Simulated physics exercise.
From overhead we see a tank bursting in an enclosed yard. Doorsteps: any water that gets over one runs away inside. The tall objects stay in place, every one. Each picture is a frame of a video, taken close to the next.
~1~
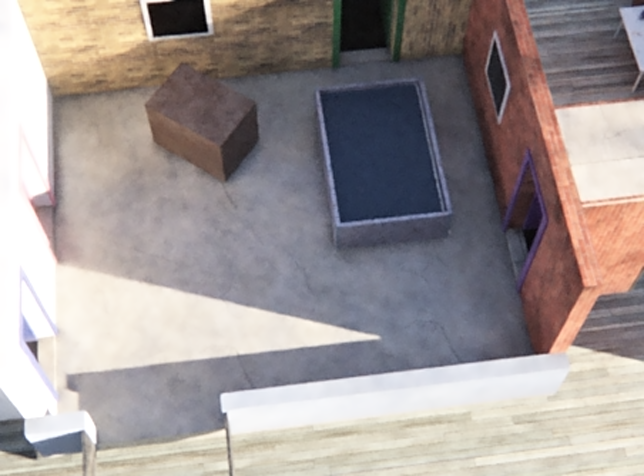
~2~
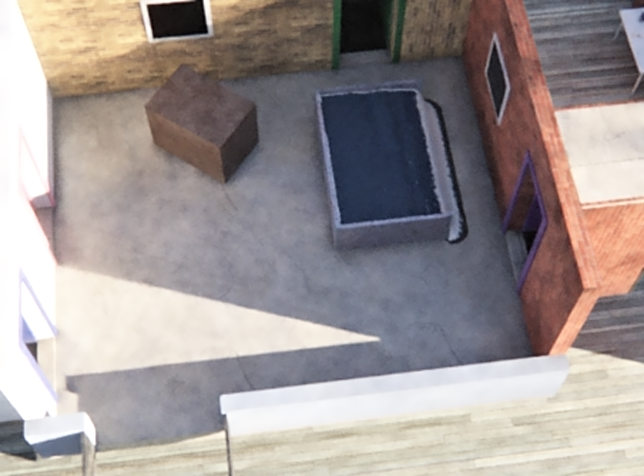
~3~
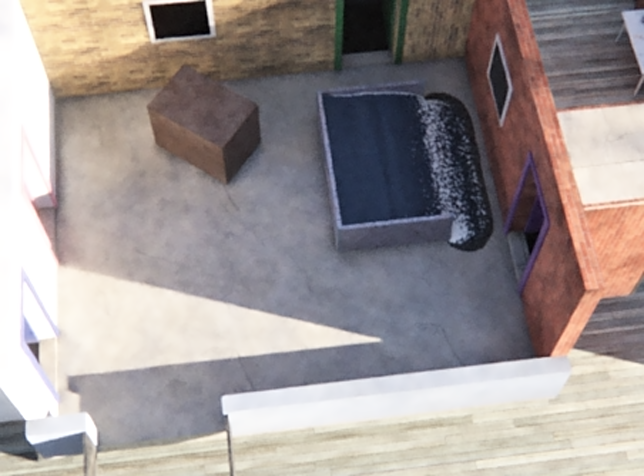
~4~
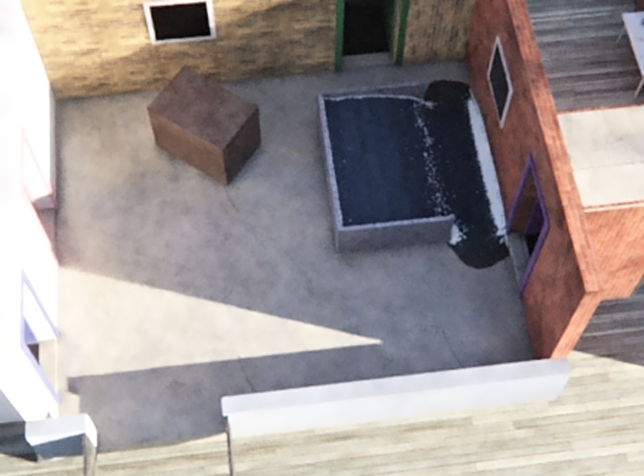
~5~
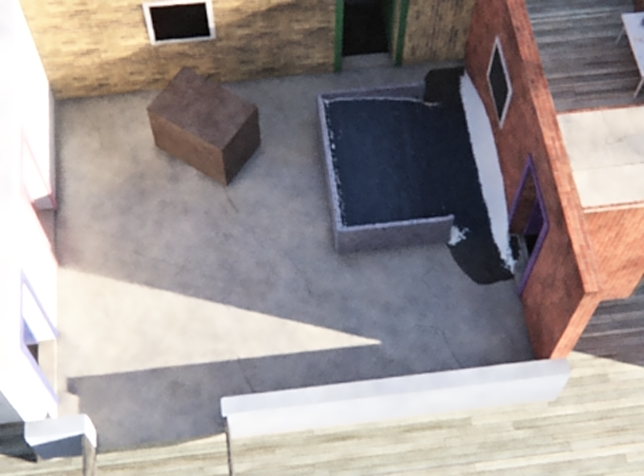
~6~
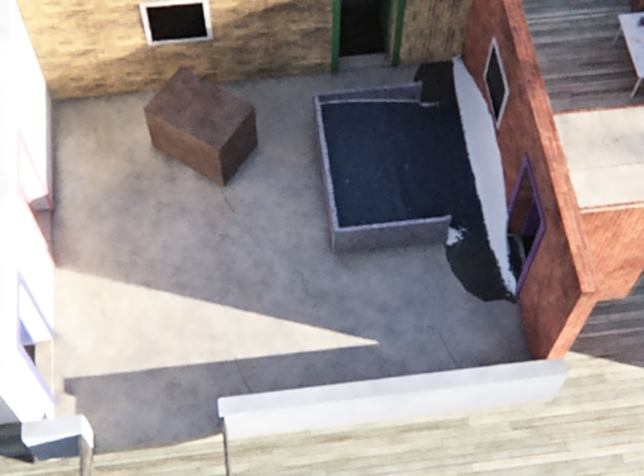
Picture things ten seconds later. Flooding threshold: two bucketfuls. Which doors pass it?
The green door passes it; the blue door passes it; the pink door does not pass it; the purple door passes it.
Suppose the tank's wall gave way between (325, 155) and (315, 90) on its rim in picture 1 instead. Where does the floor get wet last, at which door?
Last: The purple-painted one.
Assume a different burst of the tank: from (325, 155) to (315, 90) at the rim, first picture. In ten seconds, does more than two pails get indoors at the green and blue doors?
I think the green door remains below the limit and the blue door crosses the limit.
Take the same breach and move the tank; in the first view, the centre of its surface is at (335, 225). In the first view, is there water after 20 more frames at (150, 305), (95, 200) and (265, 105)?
Well, in the order you listed them, they'd be unreached, unreached and reached by the flood.
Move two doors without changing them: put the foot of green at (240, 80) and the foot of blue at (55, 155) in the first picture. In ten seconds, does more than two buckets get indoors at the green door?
Looking at it, green tops the limit here.
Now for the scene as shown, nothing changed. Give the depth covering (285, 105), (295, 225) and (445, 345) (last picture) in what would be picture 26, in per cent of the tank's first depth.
I'd put them at close to 14 per cent, then 0 per cent, then 20 per cent.
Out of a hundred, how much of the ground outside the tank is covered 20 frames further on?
About 45 per cent.
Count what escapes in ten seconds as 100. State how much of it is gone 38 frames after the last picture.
Near 45 in a hundred, I reckon.
A moment on, water covers 15 % of the floor; the green door wet at the sill, nothing in, the blue door not reached, the pink door not reached, the purple door under two buckets in.
Next, water covers 25 % of the floor; the green door under two buckets in, the blue door not reached, the pink door not reached, the purple door over two buckets in.
Then, water covers 45 % of the floor; the green door over two buckets in, the blue door not reached, the pink door not reached, the purple door over two buckets in.
Later, water covers 85 % of the floor; the green door over two buckets in, the blue door over two buckets in, the pink door wet at the sill, nothing in, the purple door over two buckets in.
In the end, water covers 95 % of the floor; the green door over two buckets in, the blue door far over two buckets in, the pink door wet at the sill, nothing in, the purple door over two buckets in.
